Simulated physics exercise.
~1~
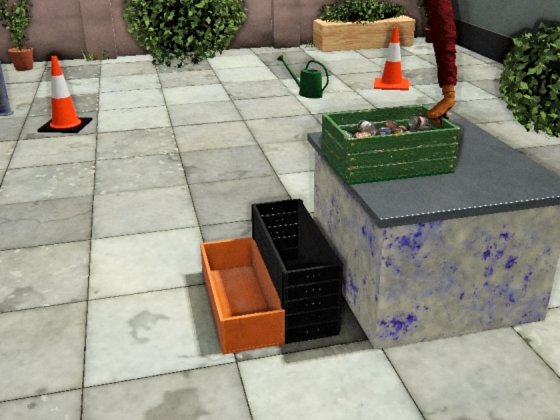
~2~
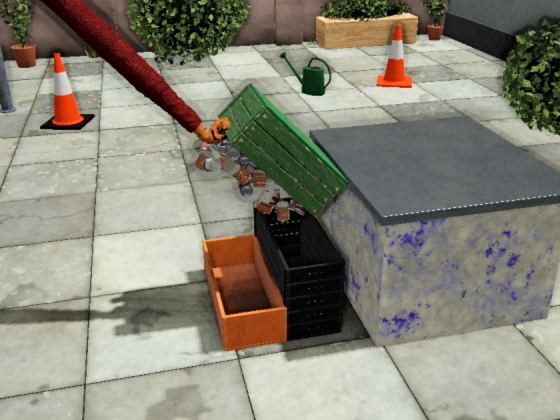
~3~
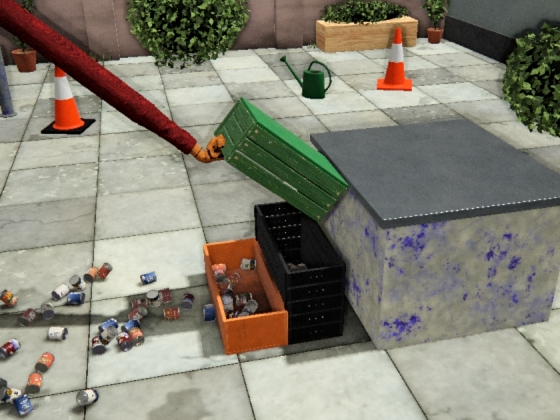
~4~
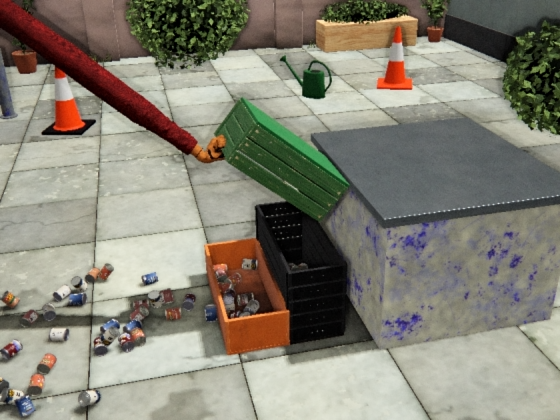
The footage shows a red-sleeved arm tipping a green crate of small tins off a bench edge on a patio, pouring them leftward; some land in the black bin and orange tote below, but most end scattered on the paving beyond, the crate left hanging tilted.
